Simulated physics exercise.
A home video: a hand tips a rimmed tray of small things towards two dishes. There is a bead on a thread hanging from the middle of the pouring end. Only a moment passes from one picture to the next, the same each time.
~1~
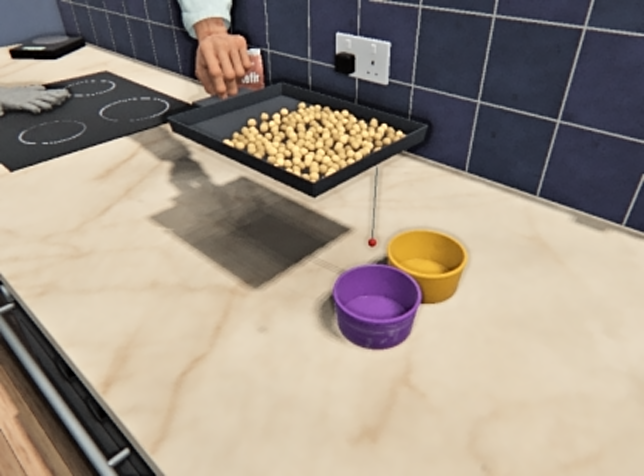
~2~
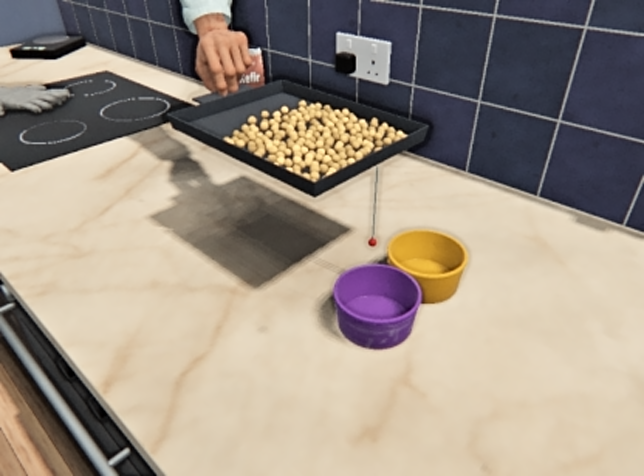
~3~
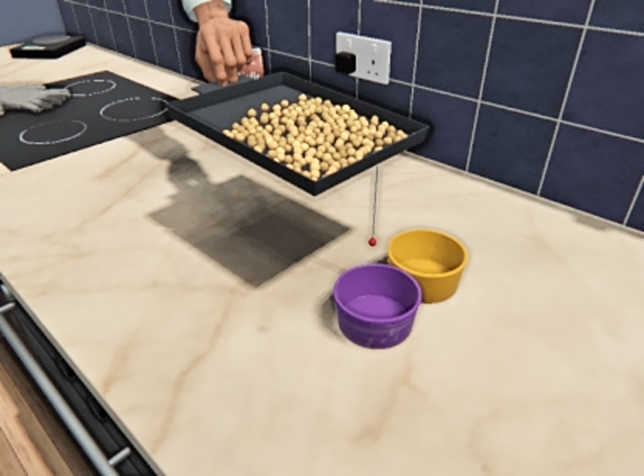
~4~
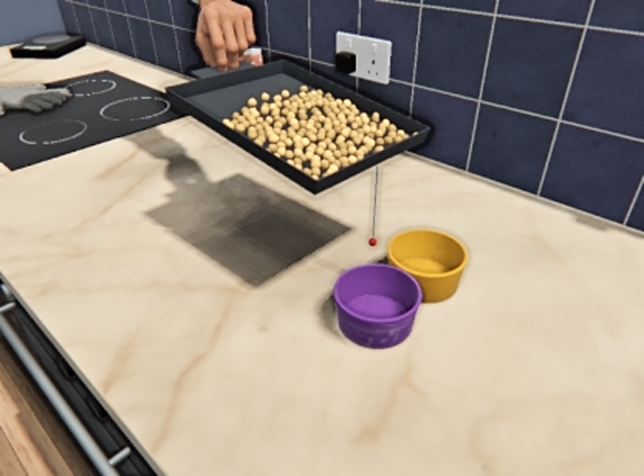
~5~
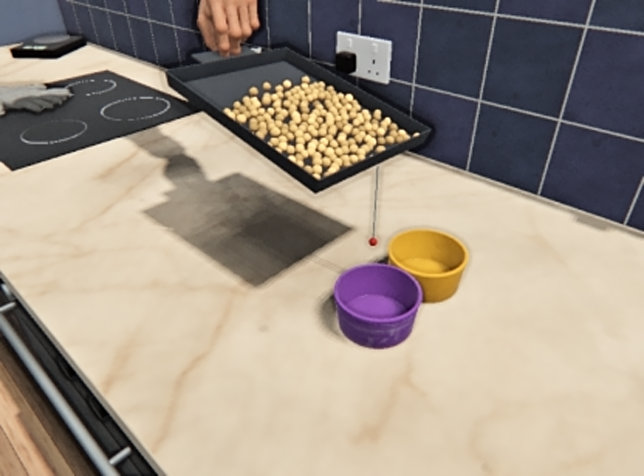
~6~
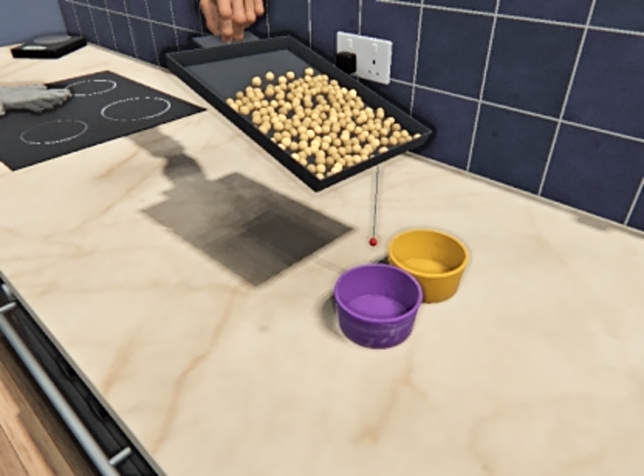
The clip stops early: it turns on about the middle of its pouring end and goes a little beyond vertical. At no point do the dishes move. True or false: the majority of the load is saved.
True.
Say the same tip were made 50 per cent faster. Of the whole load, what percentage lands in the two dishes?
It would be close to 80 per cent.
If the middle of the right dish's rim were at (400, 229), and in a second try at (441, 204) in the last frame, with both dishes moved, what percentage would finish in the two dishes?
It comes to roughly 20 per cent in one try and roughly 20 per cent in the next.
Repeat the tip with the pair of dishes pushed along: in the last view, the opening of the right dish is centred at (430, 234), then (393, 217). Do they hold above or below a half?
At place one in excess of half; at place two not up to half.
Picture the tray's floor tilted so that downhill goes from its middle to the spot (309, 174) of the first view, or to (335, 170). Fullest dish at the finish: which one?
Outcome by order - one: Left side; two: Left side.
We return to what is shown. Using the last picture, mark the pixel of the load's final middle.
Somewhere close to (427, 278) in the last picture.
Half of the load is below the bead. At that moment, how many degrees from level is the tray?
Roughly 110 degrees of turn.
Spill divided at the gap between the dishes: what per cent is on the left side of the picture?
It comes to near 10 percent of the spill.
Just after the last frame, tray tipped steeply; every one on the tray.
A moment on, tray tipped past a quarter turn; almost all on the tray; just a few in the right dish; about a tenth in the air.
Further on, tray tipped past a quarter turn; roughly a quarter in the left dish; roughly half in the right dish; roughly a quarter outside both.
When it is over, tray tipped past a quarter turn; roughly a quarter in the left dish; roughly half in the right dish; roughly a quarter outside both.
